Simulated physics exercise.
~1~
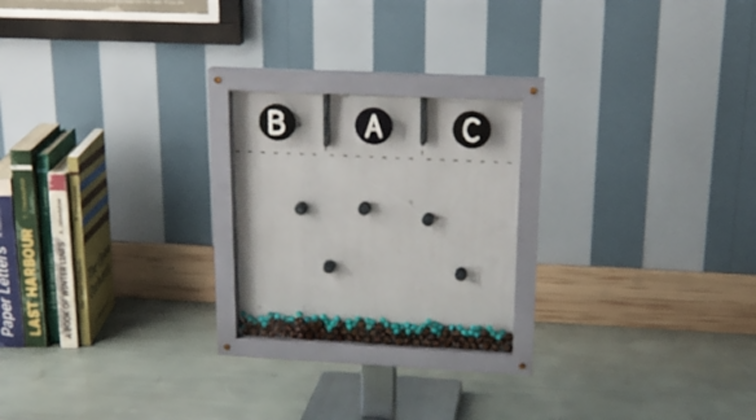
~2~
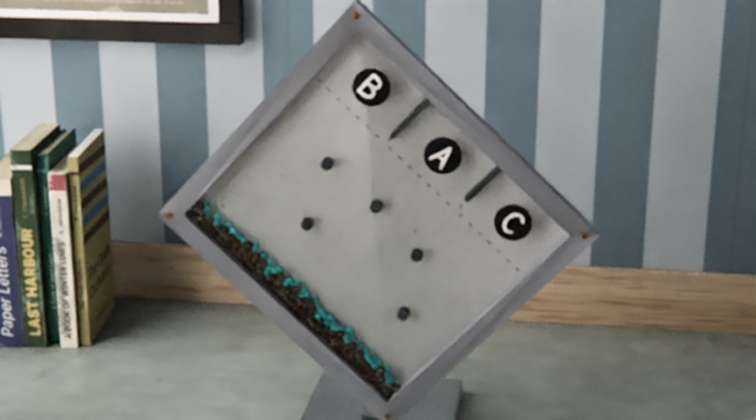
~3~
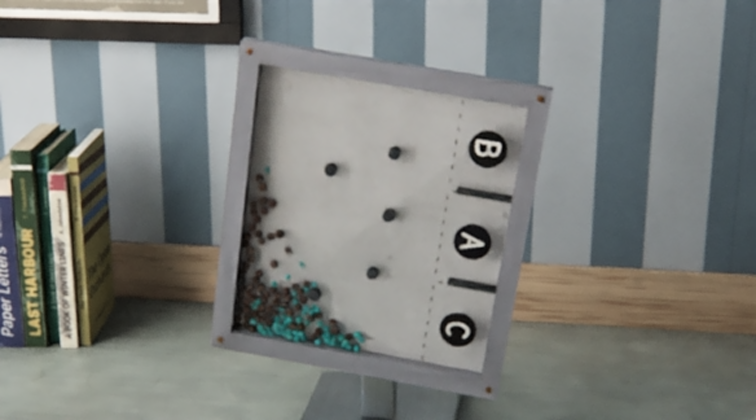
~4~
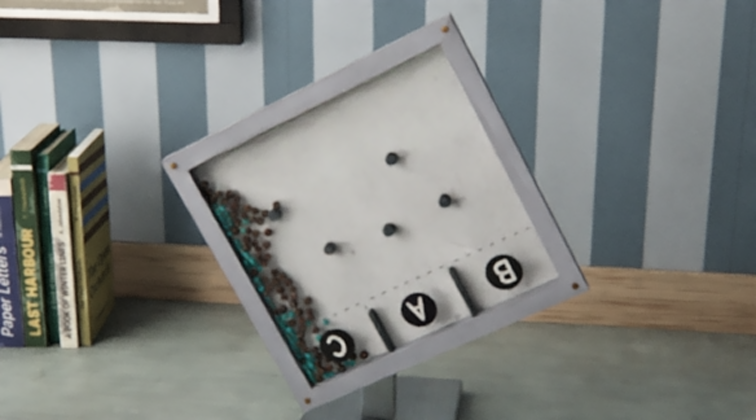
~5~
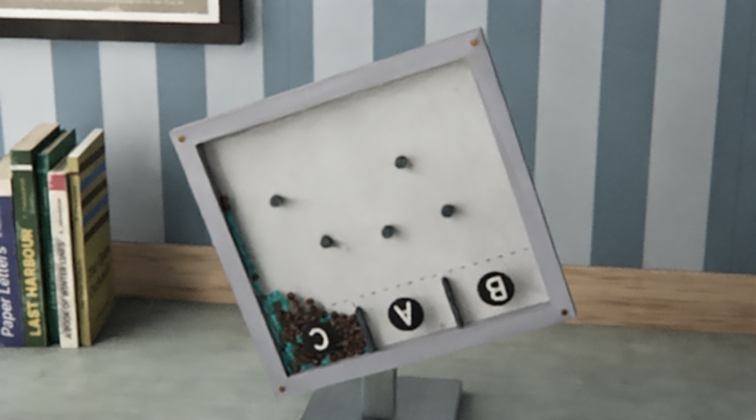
On a tabletop, a framed box turns clockwise and most brown and turquoise pills settle in pocket C.
